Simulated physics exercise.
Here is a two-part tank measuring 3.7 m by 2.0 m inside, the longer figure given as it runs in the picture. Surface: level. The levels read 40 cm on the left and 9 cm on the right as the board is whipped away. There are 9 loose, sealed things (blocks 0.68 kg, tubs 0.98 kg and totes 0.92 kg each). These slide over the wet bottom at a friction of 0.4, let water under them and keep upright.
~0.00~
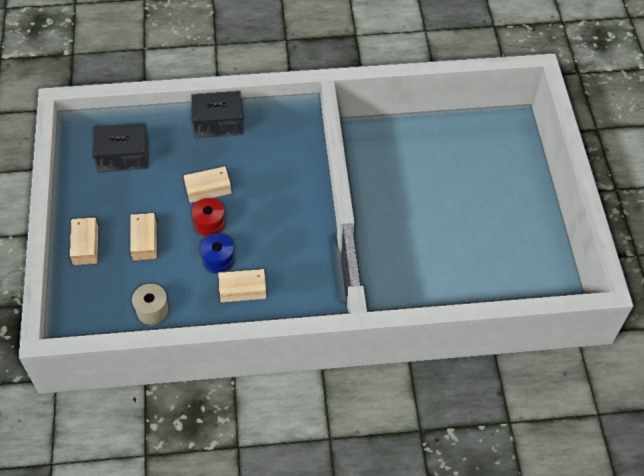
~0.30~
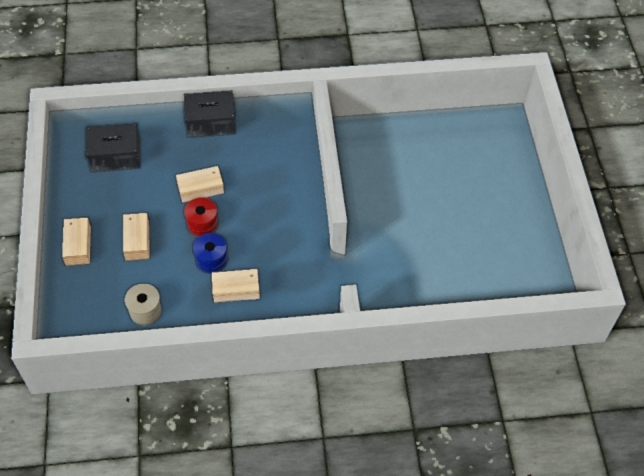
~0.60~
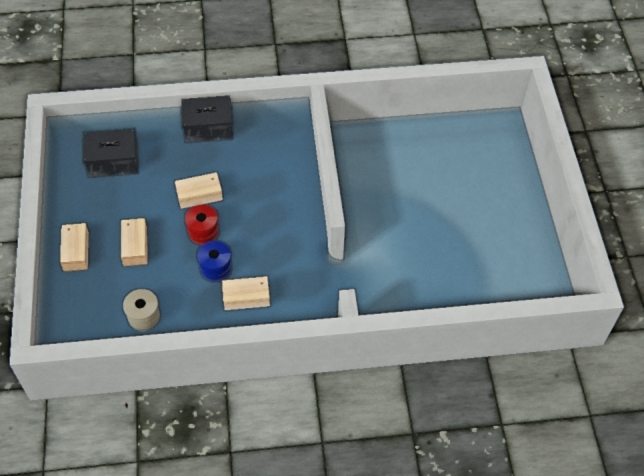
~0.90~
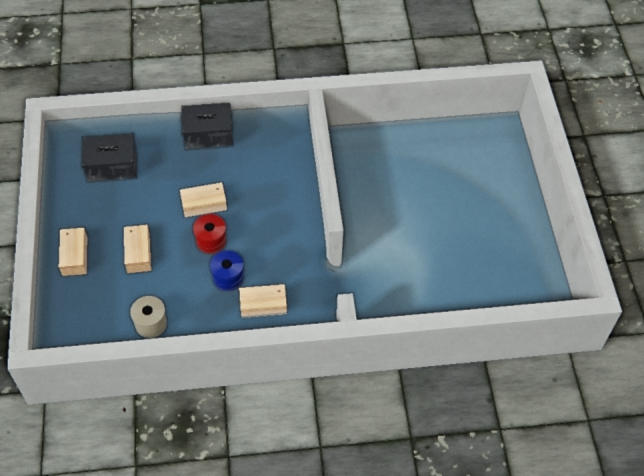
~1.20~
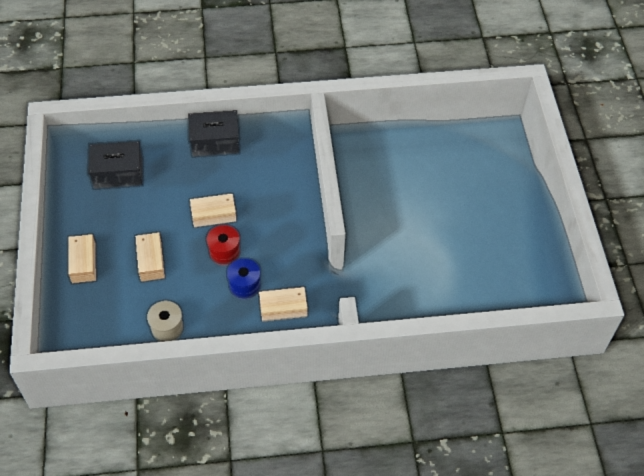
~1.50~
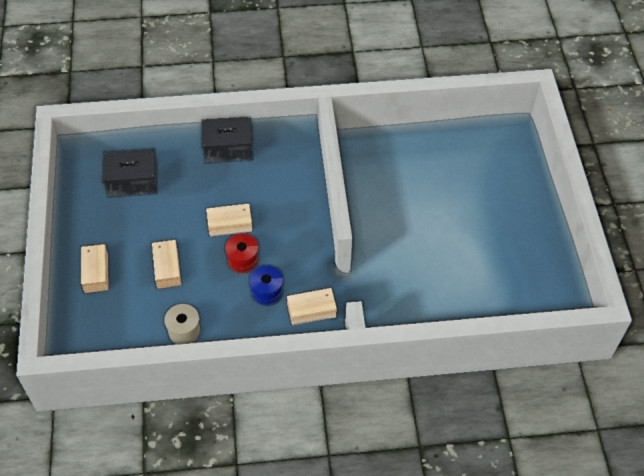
A tank's divider board opens a gap, and the floating tubs and blocks drift slightly right.
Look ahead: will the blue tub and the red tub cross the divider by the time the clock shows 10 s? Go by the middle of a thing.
Judging by the middle, the blue tub reaches the far side and the red tub reaches the far side.
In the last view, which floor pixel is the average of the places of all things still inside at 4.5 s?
The average lands around (282, 246).
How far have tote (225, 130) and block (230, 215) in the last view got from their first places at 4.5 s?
In that order: 20 cm, 60 cm.
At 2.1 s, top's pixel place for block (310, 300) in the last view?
Look about (437, 307).
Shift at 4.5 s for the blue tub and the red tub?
250 and 120 cm, roughly.
After 2.1 s the blue tub is near (304, 284), 0.6 m from its start, afloat; the red tub is near (264, 256), 0.4 m from its start, afloat; 1 of 9 are over the mark; 9 afloat.
After 4.5 s the blue tub is near (498, 109), 2.5 m from its start, afloat; the red tub is near (366, 281), 1.1 m from its start, afloat; 3 of 9 are over the mark; 9 afloat.
After 7.0 s the blue tub is near (474, 237), 1.8 m from its start, afloat; the red tub is near (559, 270), 2.4 m from its start, afloat; 3 of 9 are over the mark; 9 afloat.
After 10.0 s the blue tub is near (374, 194), 1.3 m from its start, afloat; the red tub is near (535, 231), 2.3 m from its start, afloat; 3 of 9 are over the mark; 9 afloat.
